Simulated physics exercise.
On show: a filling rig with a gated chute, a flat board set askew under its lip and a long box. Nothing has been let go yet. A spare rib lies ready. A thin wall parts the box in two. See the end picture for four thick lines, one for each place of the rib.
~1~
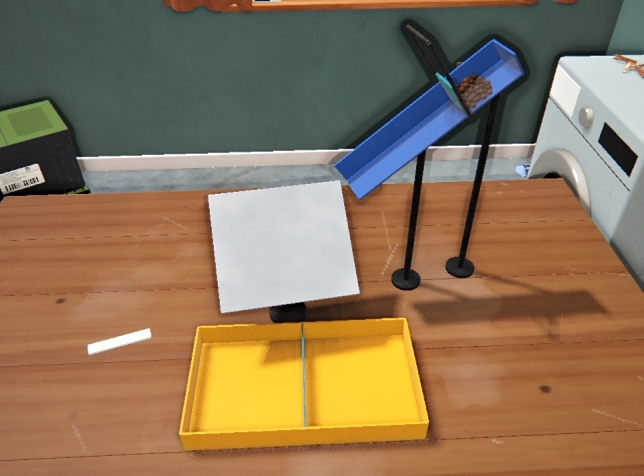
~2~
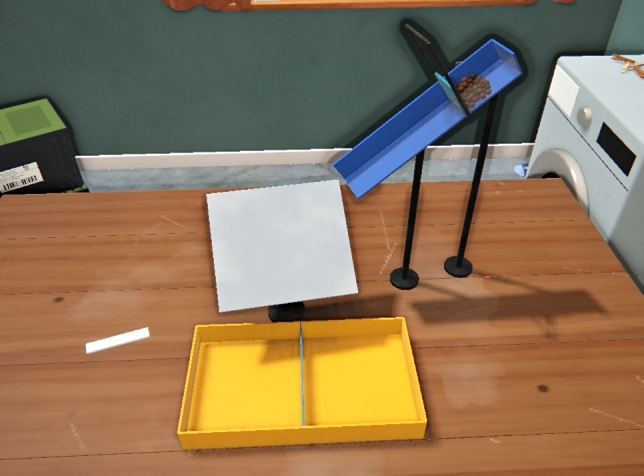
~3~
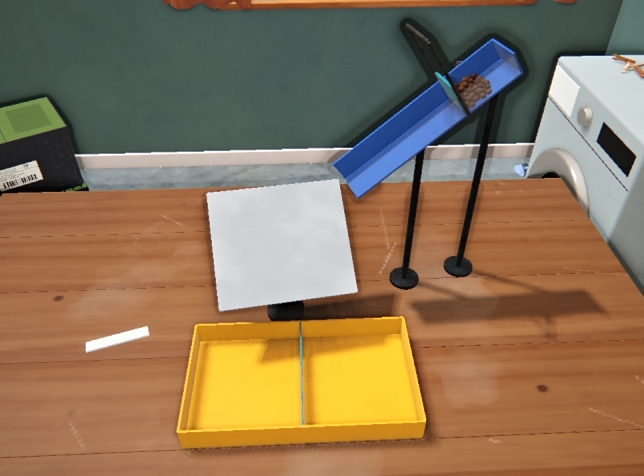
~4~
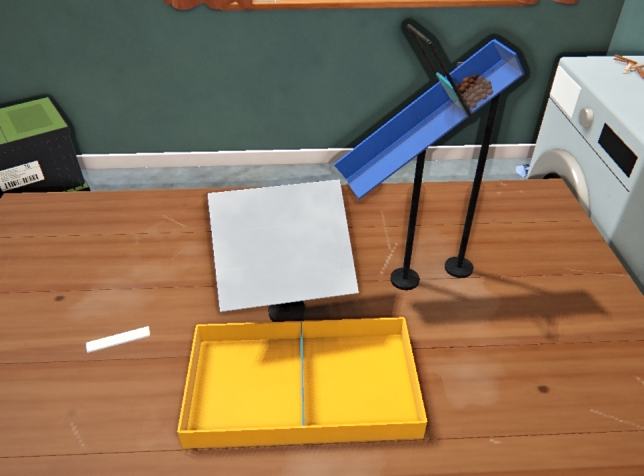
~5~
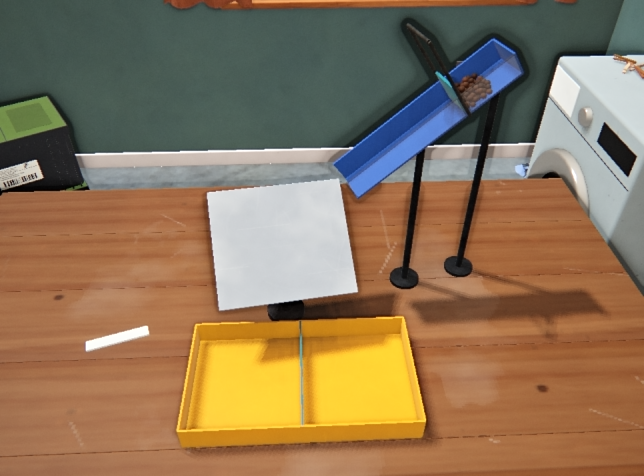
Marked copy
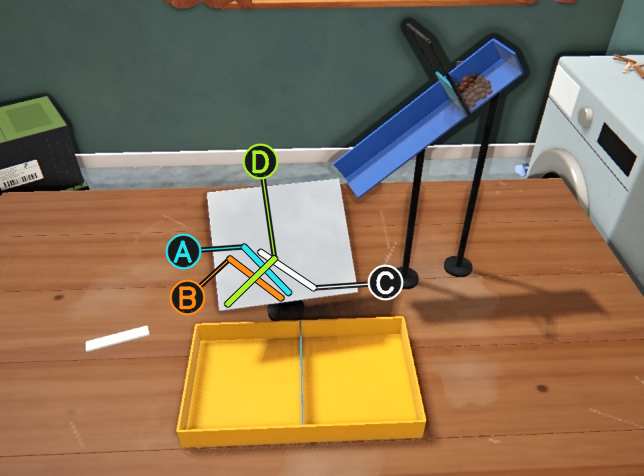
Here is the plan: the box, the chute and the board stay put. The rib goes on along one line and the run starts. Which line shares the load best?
B is best.
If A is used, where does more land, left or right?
Right.
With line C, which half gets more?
The right half.
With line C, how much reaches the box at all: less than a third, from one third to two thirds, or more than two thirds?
It is more than two thirds.
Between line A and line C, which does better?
Here it is line A.
On the marked copy, line A from (244, 246) to (288, 292); line B from (229, 258) to (281, 298); line C from (260, 252) to (313, 287); line D from (274, 258) to (227, 304).
With A, of what is caught, close to a quarter in the left half, the bulk in the right.
With B, of what is caught, close to a third in the left half, close to two thirds in the right.
With C, of what is caught, a small share in the left half, all but a few in the right.
With D, of what is caught, the bulk in the left half, a small share in the right.
